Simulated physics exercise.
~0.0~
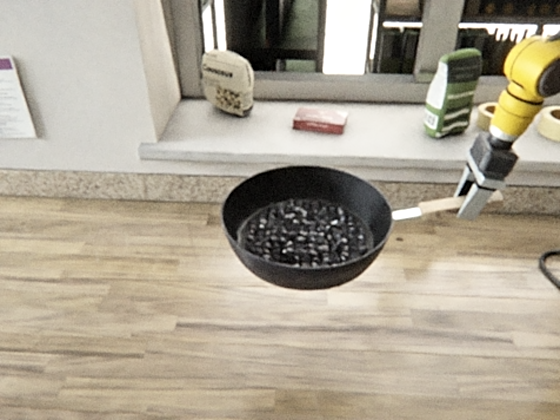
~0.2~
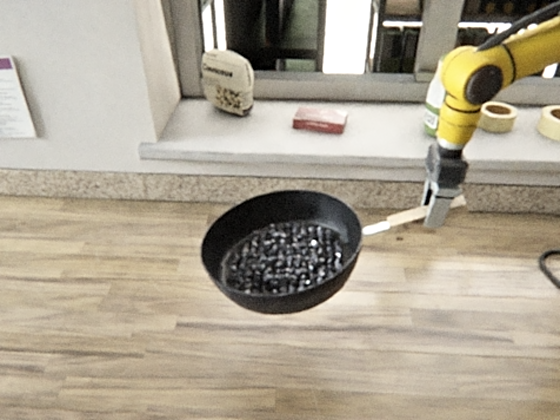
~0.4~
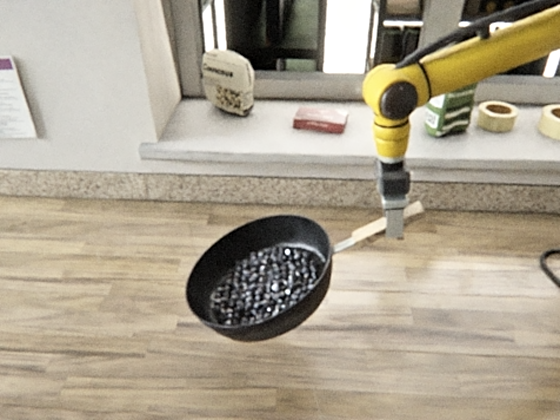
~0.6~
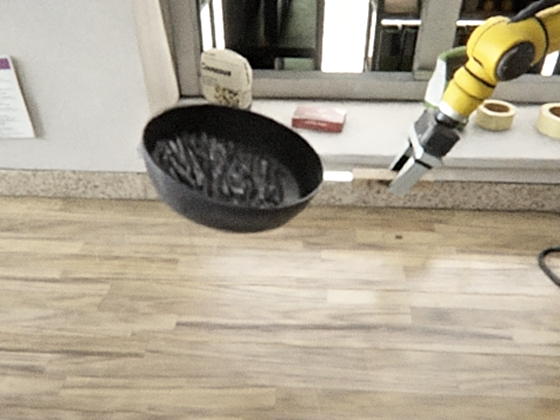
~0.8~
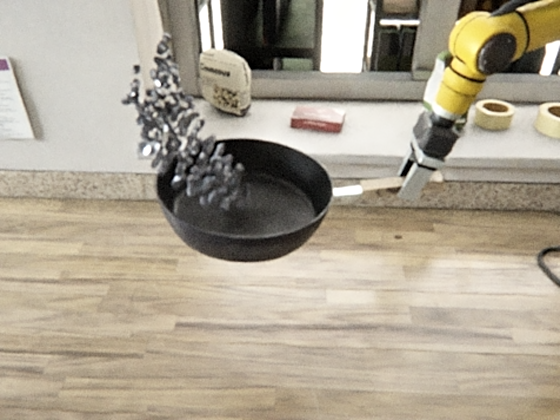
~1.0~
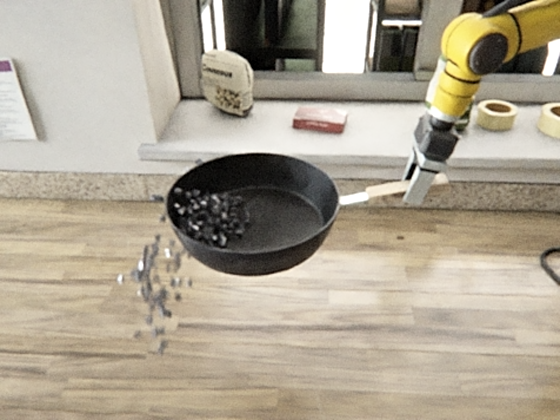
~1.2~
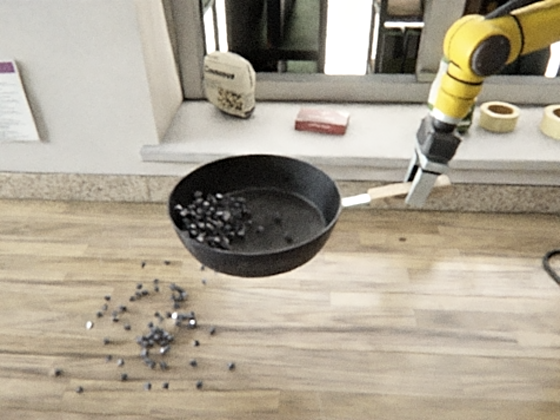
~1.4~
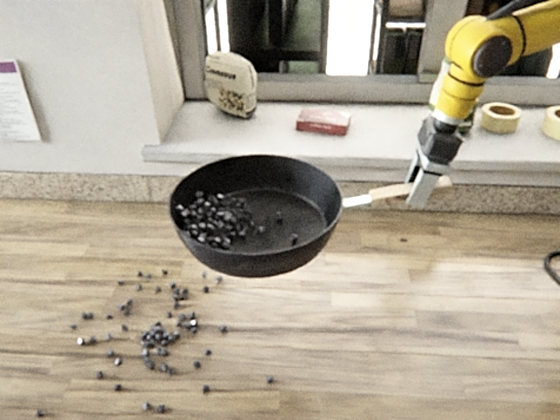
Above a wooden surface, a yellow robot arm tosses dark pebbles from a pan, spilling some.
